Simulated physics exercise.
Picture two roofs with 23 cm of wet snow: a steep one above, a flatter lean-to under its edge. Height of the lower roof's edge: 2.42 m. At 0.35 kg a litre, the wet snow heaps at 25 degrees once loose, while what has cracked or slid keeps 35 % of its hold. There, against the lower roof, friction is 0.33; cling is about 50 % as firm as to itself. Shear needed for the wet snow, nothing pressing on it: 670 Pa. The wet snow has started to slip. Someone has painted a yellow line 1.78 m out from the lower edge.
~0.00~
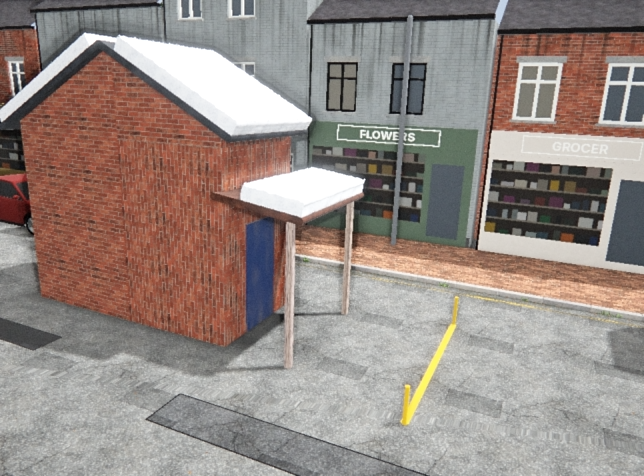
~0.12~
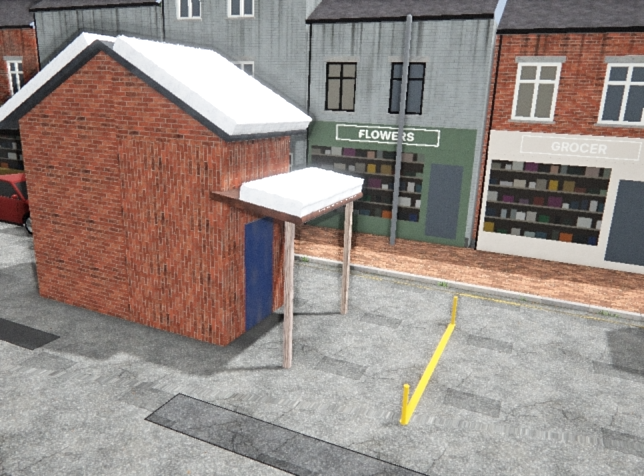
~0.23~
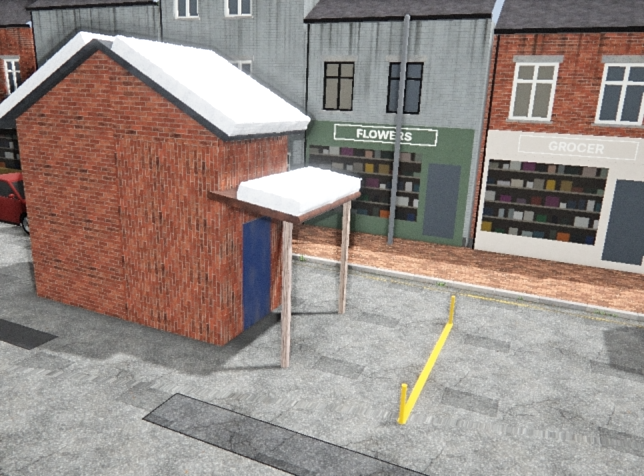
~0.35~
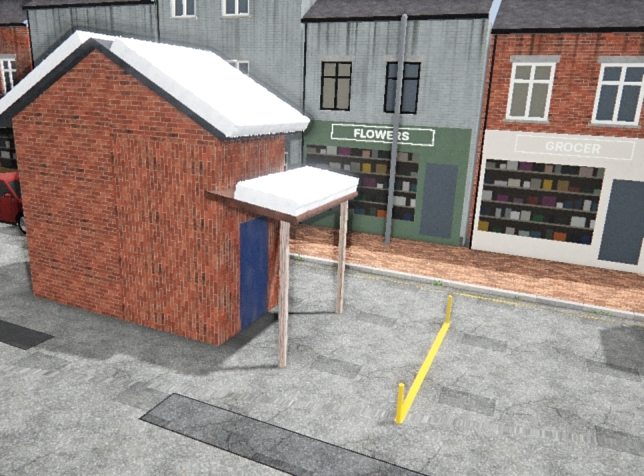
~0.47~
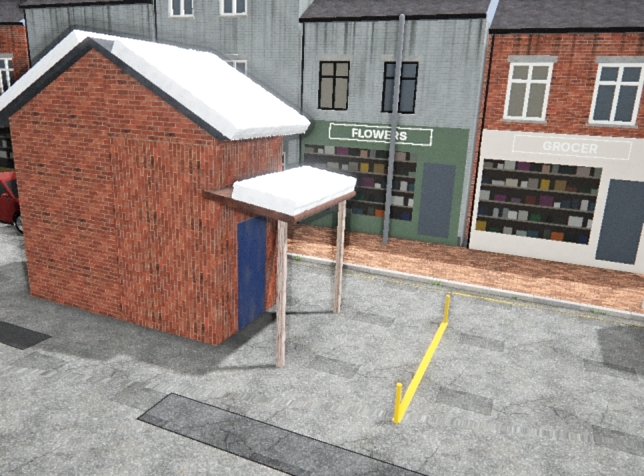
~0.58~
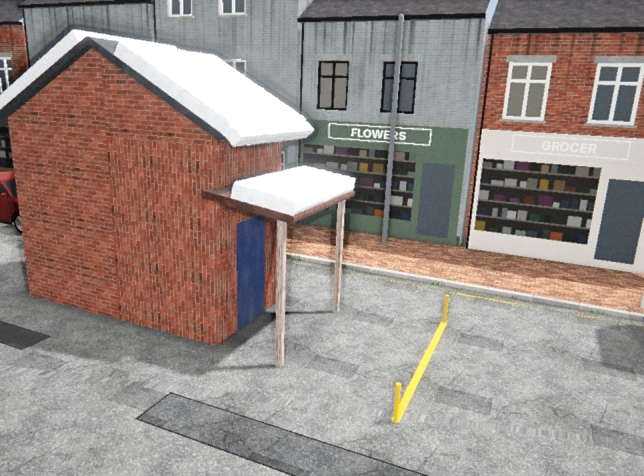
A thick slab of snow on the steep roof of a small brick building slid slightly down toward the lower porch roof, while the snowy porch, yellow line and shopfronts behind barely seemed to change.
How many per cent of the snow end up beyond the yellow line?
About 12 %.
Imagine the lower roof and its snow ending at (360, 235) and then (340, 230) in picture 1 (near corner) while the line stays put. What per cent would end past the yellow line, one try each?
0 %, then 0 %.
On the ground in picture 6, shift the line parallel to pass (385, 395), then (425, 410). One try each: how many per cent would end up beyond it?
About 18 %, then about 6 %.
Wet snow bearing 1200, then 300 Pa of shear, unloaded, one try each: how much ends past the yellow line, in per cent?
First 0 %, second 30 %.
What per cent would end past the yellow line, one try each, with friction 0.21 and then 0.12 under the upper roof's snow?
It would be 20 % the first time and 35 % the second.
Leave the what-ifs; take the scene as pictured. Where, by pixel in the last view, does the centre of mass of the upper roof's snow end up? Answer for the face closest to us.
Approximately at pixel (341, 331).
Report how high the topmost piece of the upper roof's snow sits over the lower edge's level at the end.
It ends up some 0.6 m higher than the lower edge.
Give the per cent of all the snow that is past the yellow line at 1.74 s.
0 percent.
By 1.12 s, none is below the lower edge and 0 % is past the line.
By 1.74 s, none is below the lower edge and 0 % is past the line.
By 2.37 s, 43 % is below the lower edge and 0 % is past the line.
By 3.00 s, 60 % is below the lower edge and 12 % is past the line.
By 3.70 s, at the end, 60 % is below the lower edge and 12 % is past the line.
